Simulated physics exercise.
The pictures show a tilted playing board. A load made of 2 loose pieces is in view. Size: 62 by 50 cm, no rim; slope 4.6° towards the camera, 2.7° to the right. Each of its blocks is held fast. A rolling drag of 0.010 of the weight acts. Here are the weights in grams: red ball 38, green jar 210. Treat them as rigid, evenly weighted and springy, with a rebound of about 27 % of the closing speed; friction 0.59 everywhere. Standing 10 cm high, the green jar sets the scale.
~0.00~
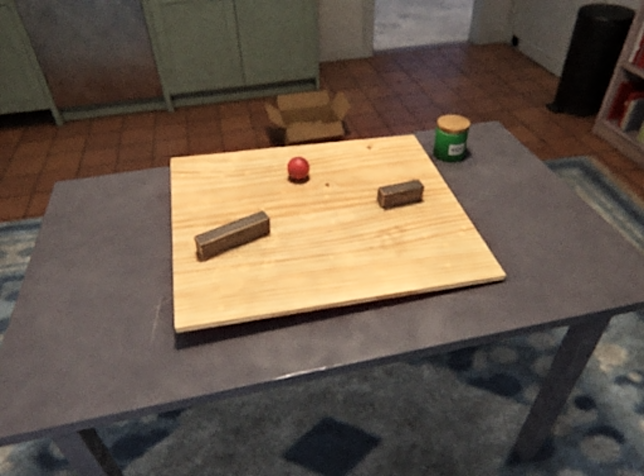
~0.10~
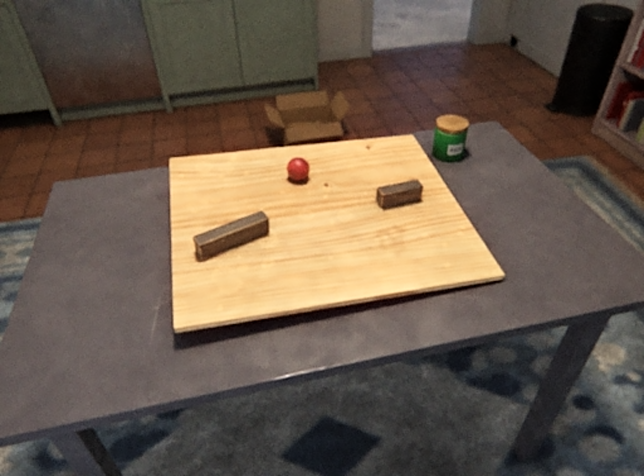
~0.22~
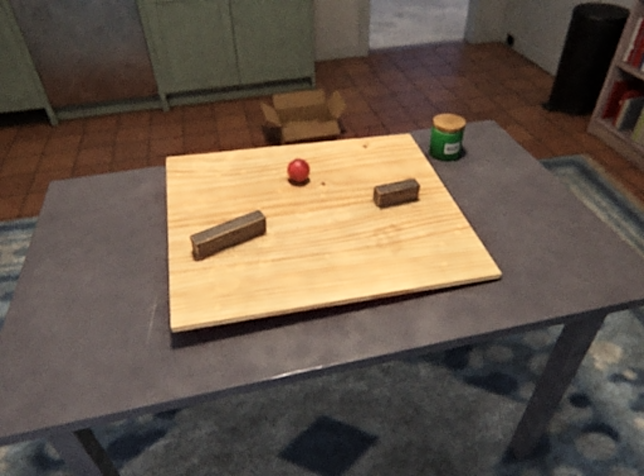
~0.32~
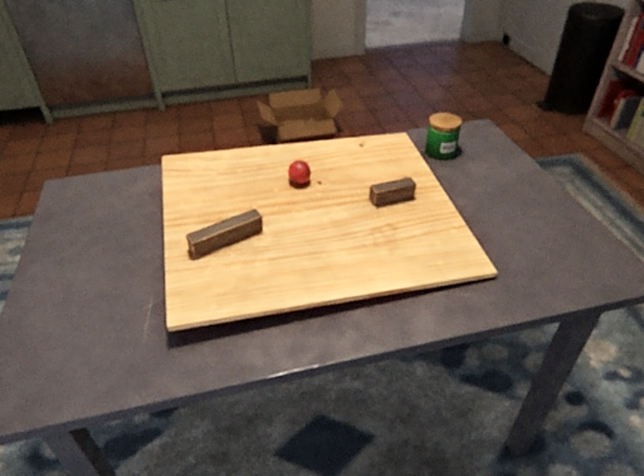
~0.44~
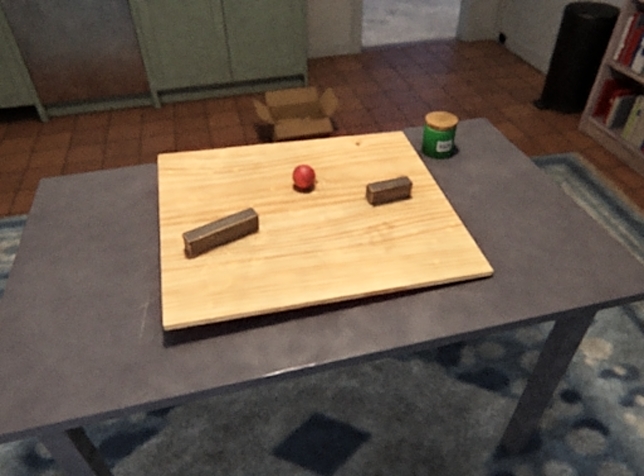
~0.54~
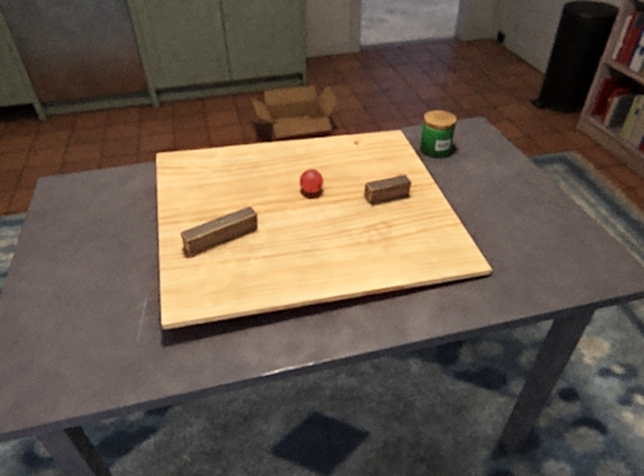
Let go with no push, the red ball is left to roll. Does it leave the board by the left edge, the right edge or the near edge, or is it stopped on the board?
It goes off the near edge.
After 1.04 s, 10 cm of board to the near edge; red ball near (392, 236).
After 1.34 s, it has gone over the near edge; red ball near (479, 301).
By the end (1.6 s), it has gone over the near edge; green jar in place, give or take 8 cm.
